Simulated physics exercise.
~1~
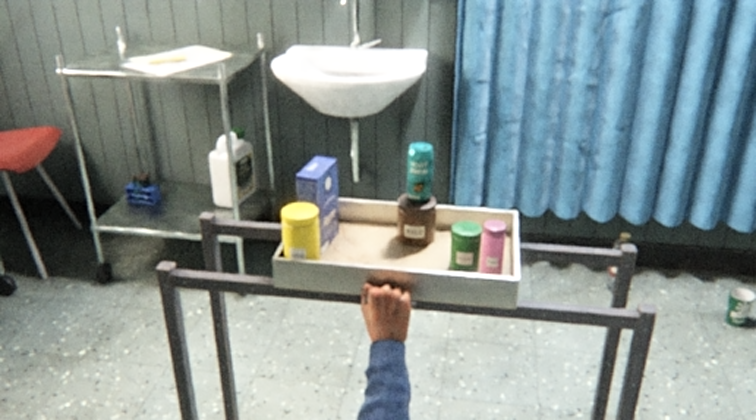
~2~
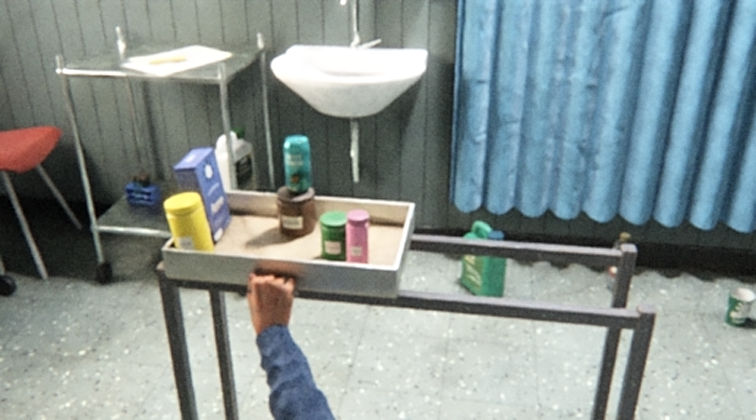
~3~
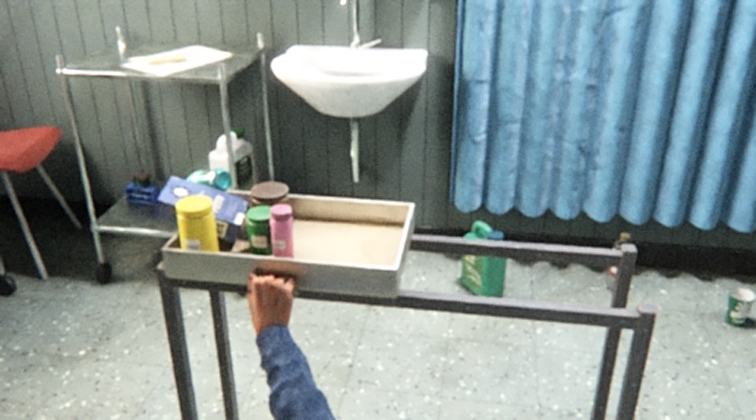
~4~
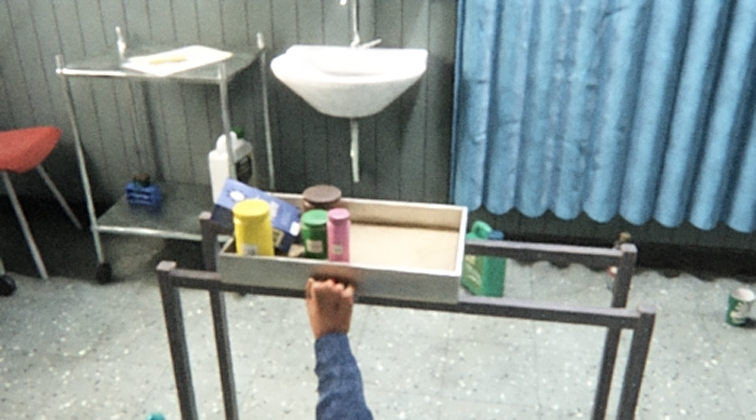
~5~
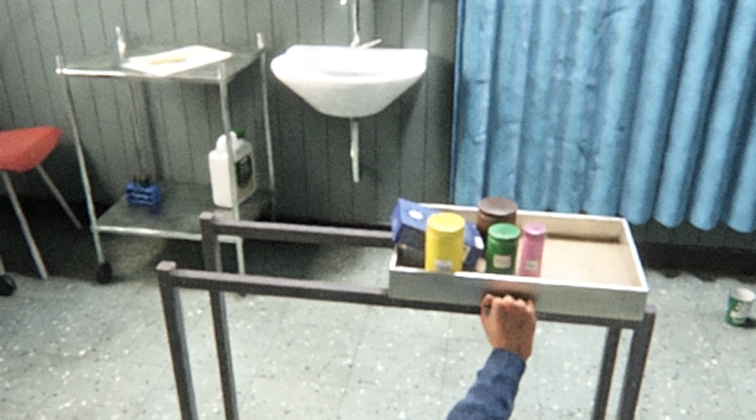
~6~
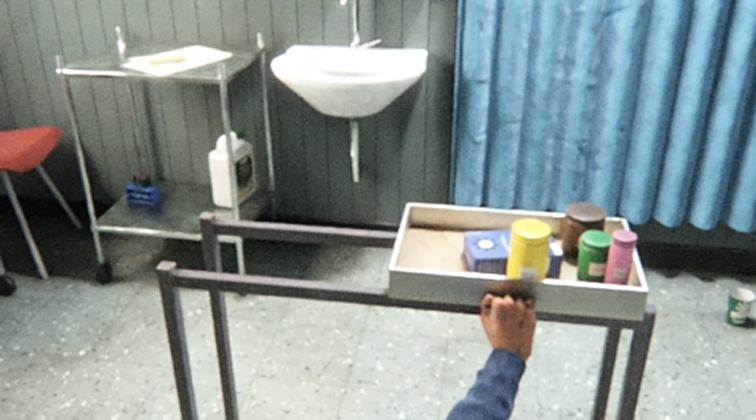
To begin with, a hand grips the front of a shallow, railed tray on a dark metal frame, with a blue packet, a turquoise can and several jars and shakers standing in it. The hand slides the tray left, and the yellow jar and blue packet tilt. As it halts, the load shifts left, the packet topples and the turquoise can tips onto its side, then drops to the floor. The hand pushes the tray back across to the right. There the remaining things slide toward its right end, the packet lying flat and the jars and pink shaker upright.
